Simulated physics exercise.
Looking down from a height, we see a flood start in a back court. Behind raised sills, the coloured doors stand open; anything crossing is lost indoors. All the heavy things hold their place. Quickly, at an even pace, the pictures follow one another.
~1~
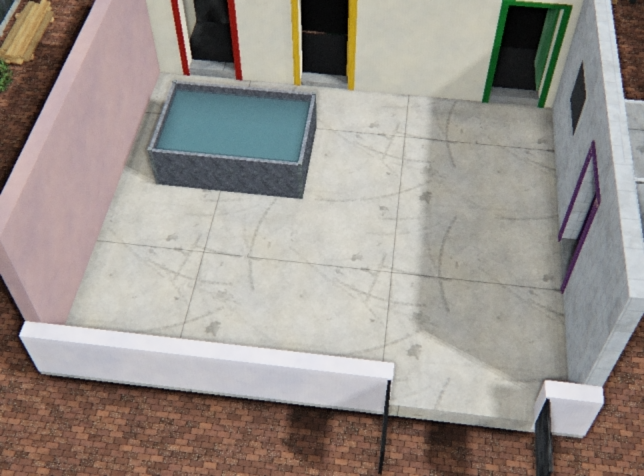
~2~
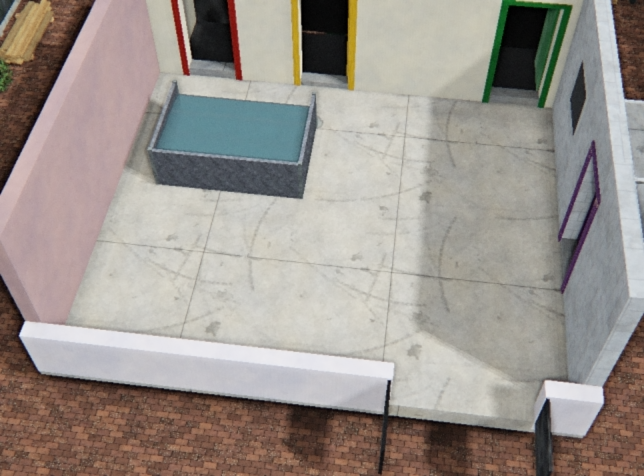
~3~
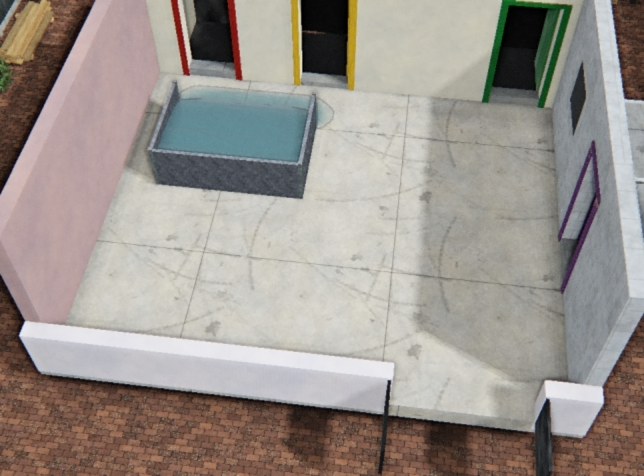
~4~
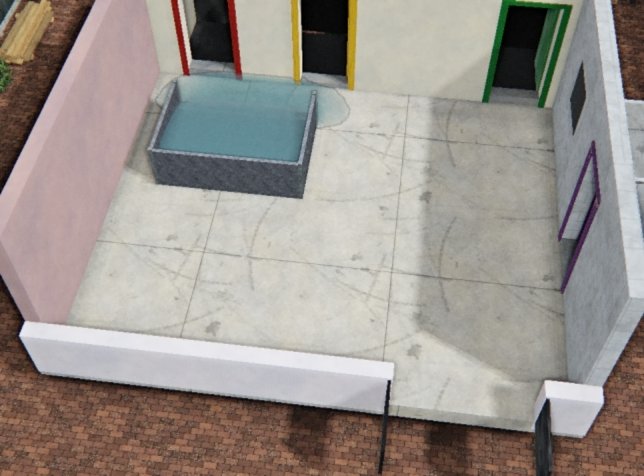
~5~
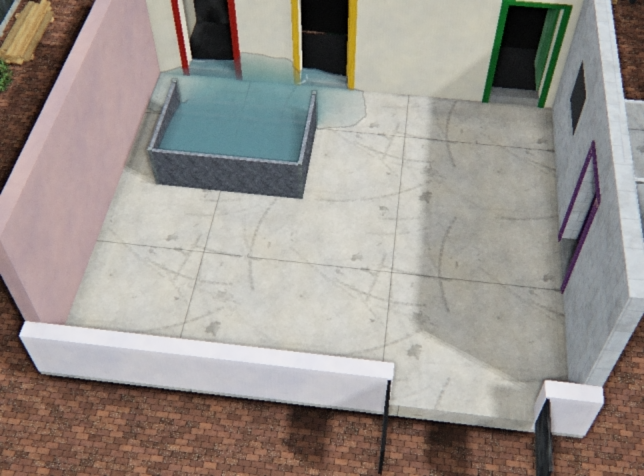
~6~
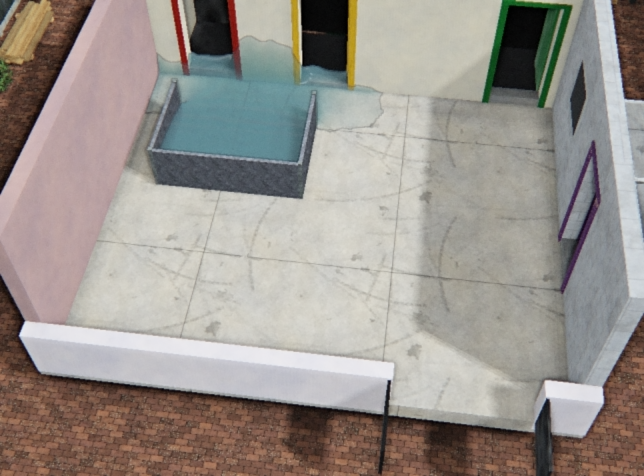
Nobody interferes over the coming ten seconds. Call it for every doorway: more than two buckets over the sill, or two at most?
My call: The green door two at most; the red door more than two; the purple door two at most; the yellow door more than two.
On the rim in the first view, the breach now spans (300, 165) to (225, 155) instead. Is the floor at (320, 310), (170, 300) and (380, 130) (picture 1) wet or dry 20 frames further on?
Spot one ends up deluged, spot two deluged, spot three untouched by the spill.
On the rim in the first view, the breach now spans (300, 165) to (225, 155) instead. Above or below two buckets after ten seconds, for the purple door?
Honestly, the purple door comes in lower.
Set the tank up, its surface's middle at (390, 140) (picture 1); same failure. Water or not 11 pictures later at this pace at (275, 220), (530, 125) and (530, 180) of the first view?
Spot one is not touched, spot two is touched, spot three is touched.
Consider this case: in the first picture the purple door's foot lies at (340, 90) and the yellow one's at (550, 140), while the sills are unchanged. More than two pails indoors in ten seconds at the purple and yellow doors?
Then: The purple door takes more, the yellow door is over.
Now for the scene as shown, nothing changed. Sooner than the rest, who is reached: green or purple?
Result: The one in green is first.
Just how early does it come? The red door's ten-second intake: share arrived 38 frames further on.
I get 100 per cent.
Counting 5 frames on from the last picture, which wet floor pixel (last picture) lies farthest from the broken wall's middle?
Pixel estimate: (473, 101).
A moment on, water covers 15 % of the floor; the green door not reached, the red door far over two buckets in, the purple door not reached, the yellow door far over two buckets in.
Next, water covers 25 % of the floor; the green door wet at the sill, nothing in, the red door far over two buckets in, the purple door not reached, the yellow door far over two buckets in.
Then, water covers 45 % of the floor; the green door wet at the sill, nothing in, the red door far over two buckets in, the purple door wet at the sill, nothing in, the yellow door far over two buckets in.
Later, water covers 75 % of the floor; the green door wet at the sill, nothing in, the red door far over two buckets in, the purple door wet at the sill, nothing in, the yellow door far over two buckets in.
In the end, water covers 90 % of the floor; the green door wet at the sill, nothing in, the red door far over two buckets in, the purple door wet at the sill, nothing in, the yellow door far over two buckets in.
